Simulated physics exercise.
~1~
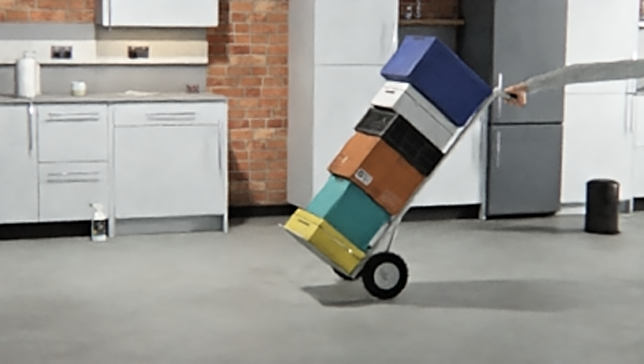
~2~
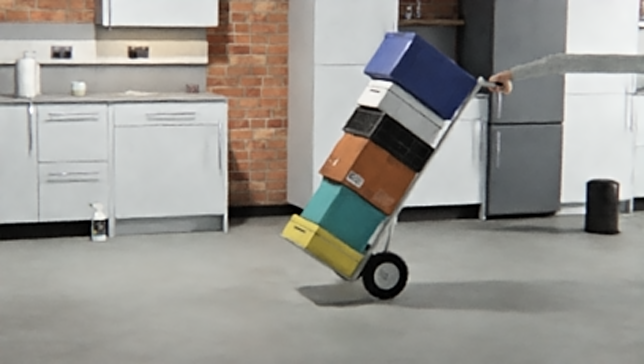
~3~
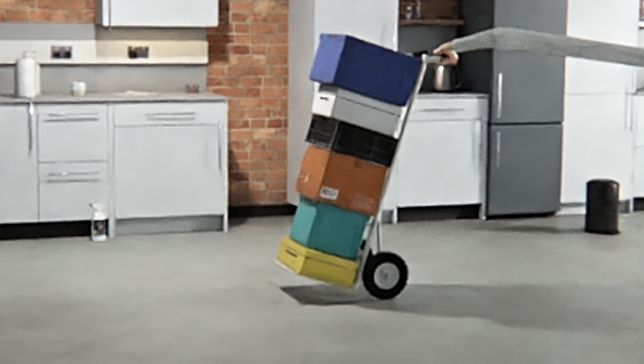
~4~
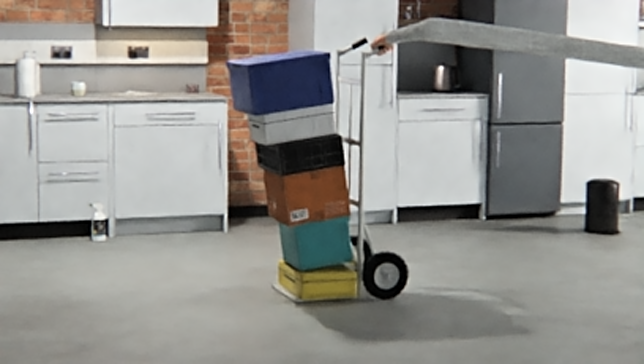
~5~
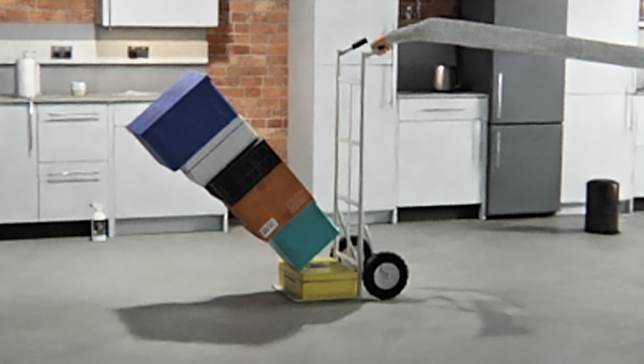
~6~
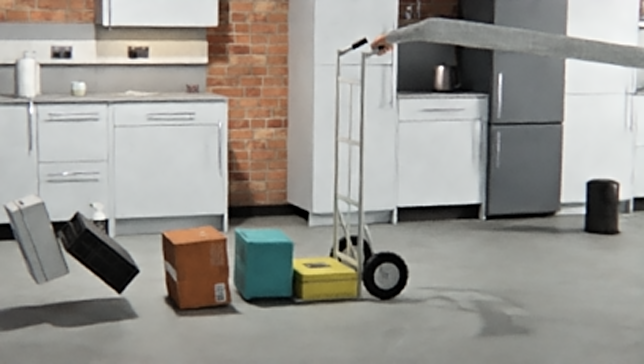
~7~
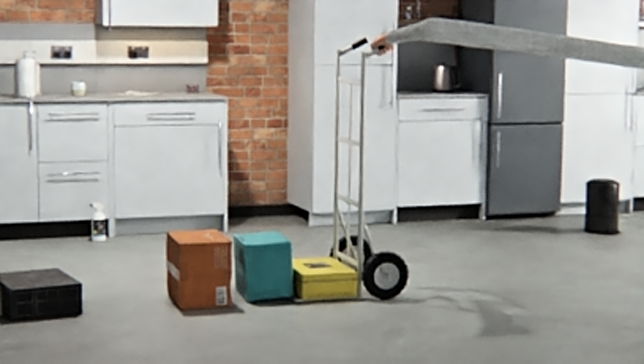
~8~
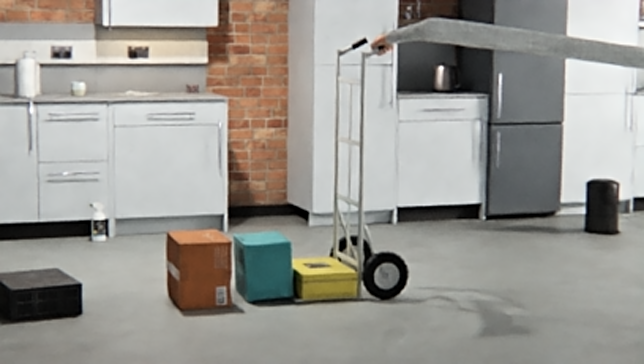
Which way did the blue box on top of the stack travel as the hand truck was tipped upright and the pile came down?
The blue box moved to the left.
